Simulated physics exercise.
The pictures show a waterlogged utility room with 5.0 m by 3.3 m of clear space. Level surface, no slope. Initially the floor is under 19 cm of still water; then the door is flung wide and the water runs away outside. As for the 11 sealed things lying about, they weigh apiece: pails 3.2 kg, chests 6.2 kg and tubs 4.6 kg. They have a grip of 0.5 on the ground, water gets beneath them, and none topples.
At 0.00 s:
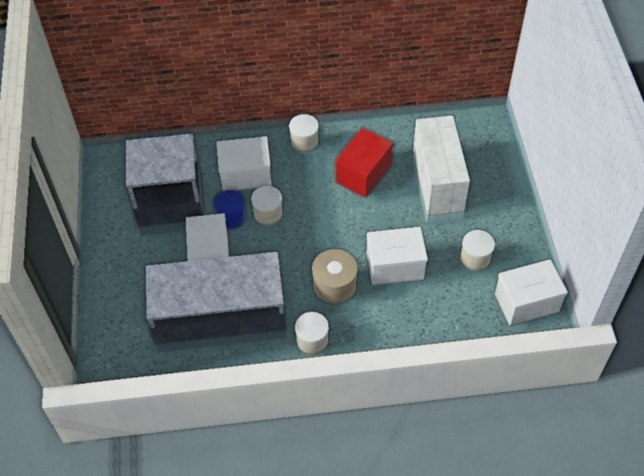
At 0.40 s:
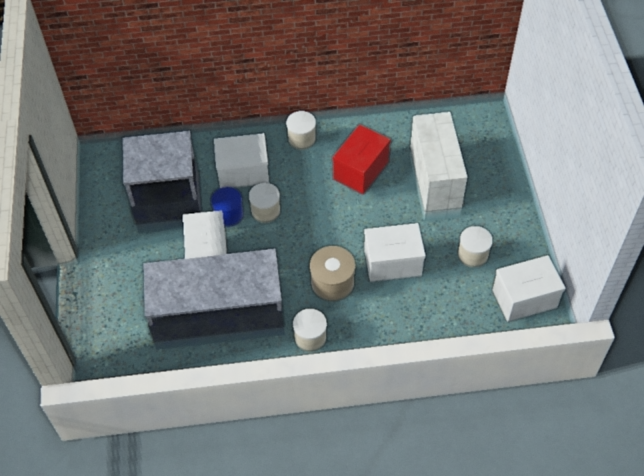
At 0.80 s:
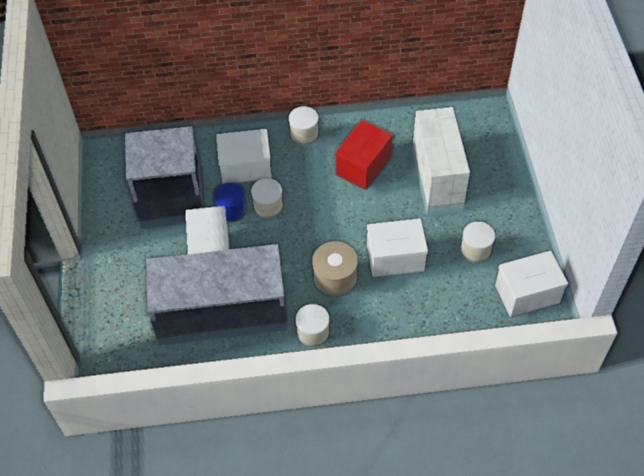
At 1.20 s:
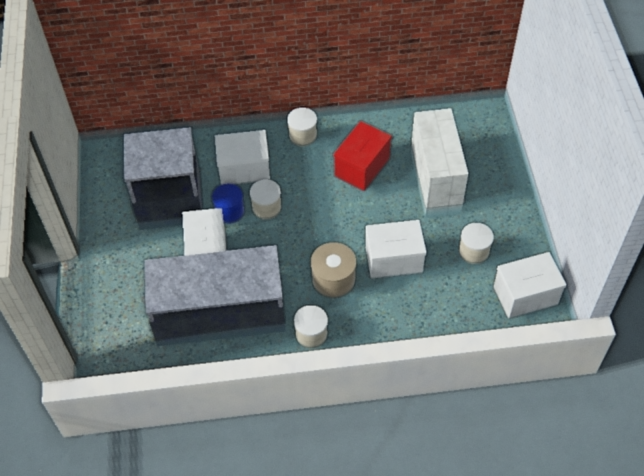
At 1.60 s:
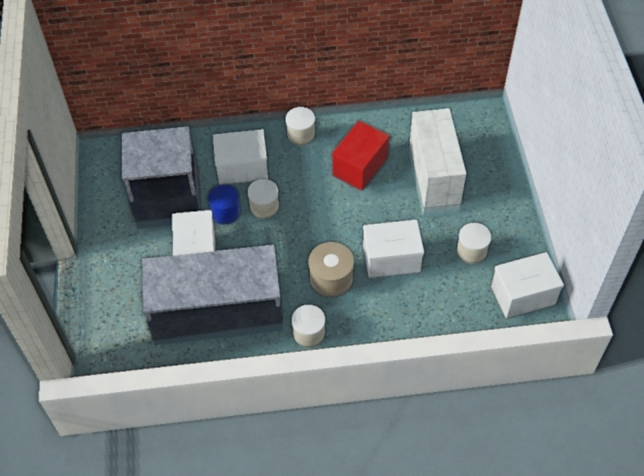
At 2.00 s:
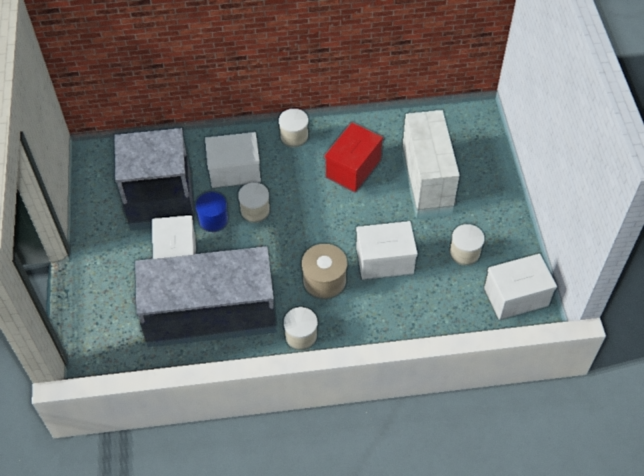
A small pale box and a blue pail sit in a waterlogged, teal-floored room with a brick back wall, seen from high above the low front wall. Two grey-topped tables stand at left, near a grey box and round tubs, with a red chest, white boxes and more tubs towards the right. The pale box slides slightly left behind the nearer table, then the pail drifts slightly left, while the view jitters faintly.
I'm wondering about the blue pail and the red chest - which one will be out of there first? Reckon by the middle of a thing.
The blue one will.
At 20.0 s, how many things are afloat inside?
It comes to 6.
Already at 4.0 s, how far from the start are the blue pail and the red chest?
Roughly 100 and 20 cm by then.
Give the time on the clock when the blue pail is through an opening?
Exit time: About 5.5 s.
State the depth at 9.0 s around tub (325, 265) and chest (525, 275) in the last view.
I'd estimate 13 cm for the first and 13 cm for the second.
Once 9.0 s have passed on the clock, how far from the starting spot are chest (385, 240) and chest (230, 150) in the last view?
First: 50 cm. Second: 30 cm.
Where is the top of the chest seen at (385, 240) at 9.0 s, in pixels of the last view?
Near (337, 249).
After 4.0 s the blue pail is near (123, 235), 1.1 m from its start, afloat; the red chest is near (341, 152), 0.2 m from its start, afloat; 0 of 11 are out; 11 afloat.
After 9.0 s the blue pail has gone out (at 5.4 s); the red chest is near (297, 164), 0.6 m from its start, afloat; 4 of 11 are out; 7 afloat.
After 16.0 s the blue pail has gone out (at 5.4 s); the red chest is near (269, 181), 1.0 m from its start, afloat; 4 of 11 are out; 7 afloat.
After 20.0 s the blue pail has gone out (at 5.4 s); the red chest is near (269, 194), 1.1 m from its start, afloat; 5 of 11 are out; 6 afloat.
